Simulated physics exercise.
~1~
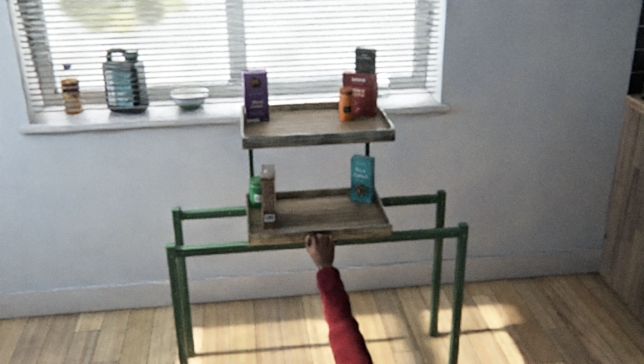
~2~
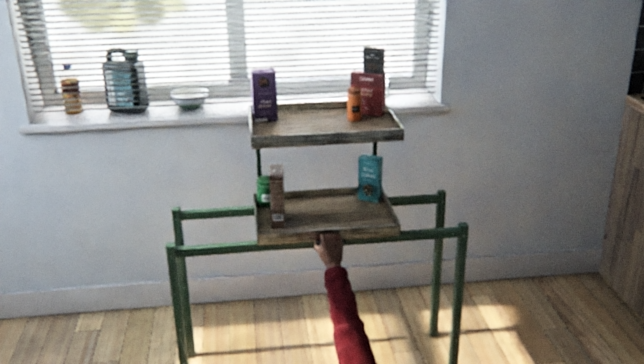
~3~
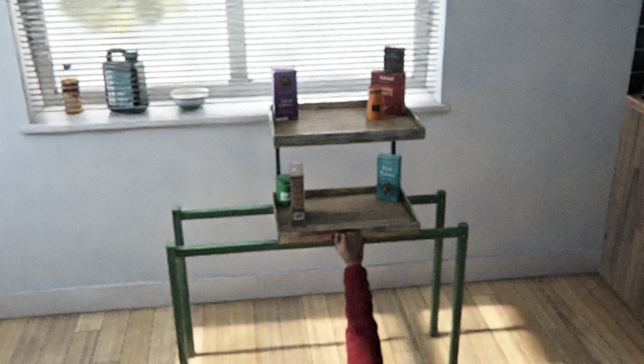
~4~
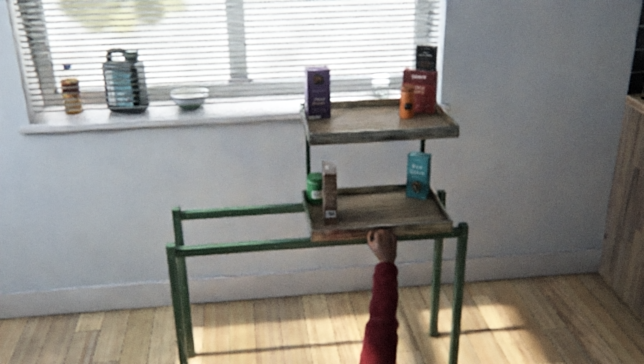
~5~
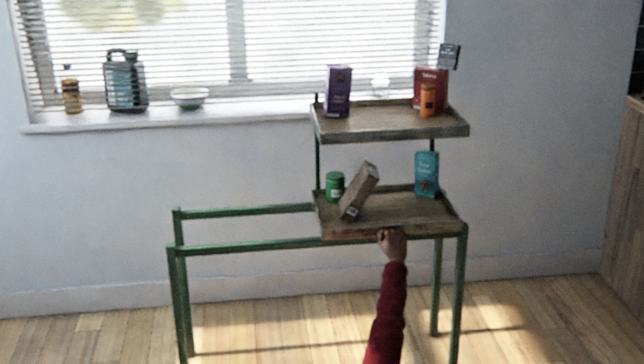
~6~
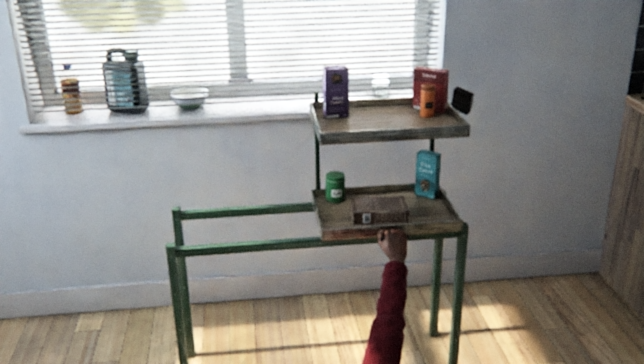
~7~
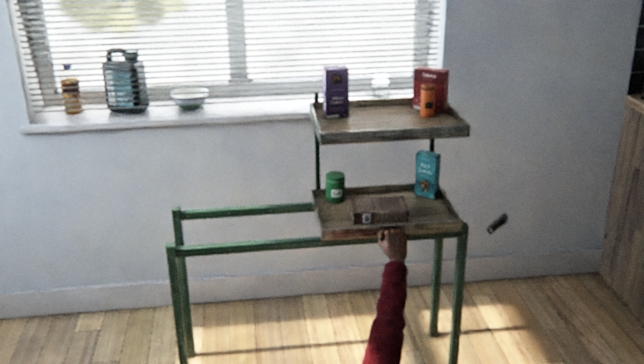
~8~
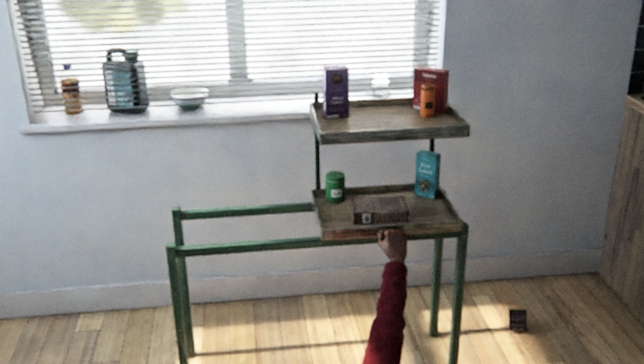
The footage shows a hand sliding a two-tiered wooden shelf of packets and containers rightward along a green frame until it stops; a brown packet tips onto its side on the lower tray, while a black packet topples off the upper tray's right side and ends on the floor.
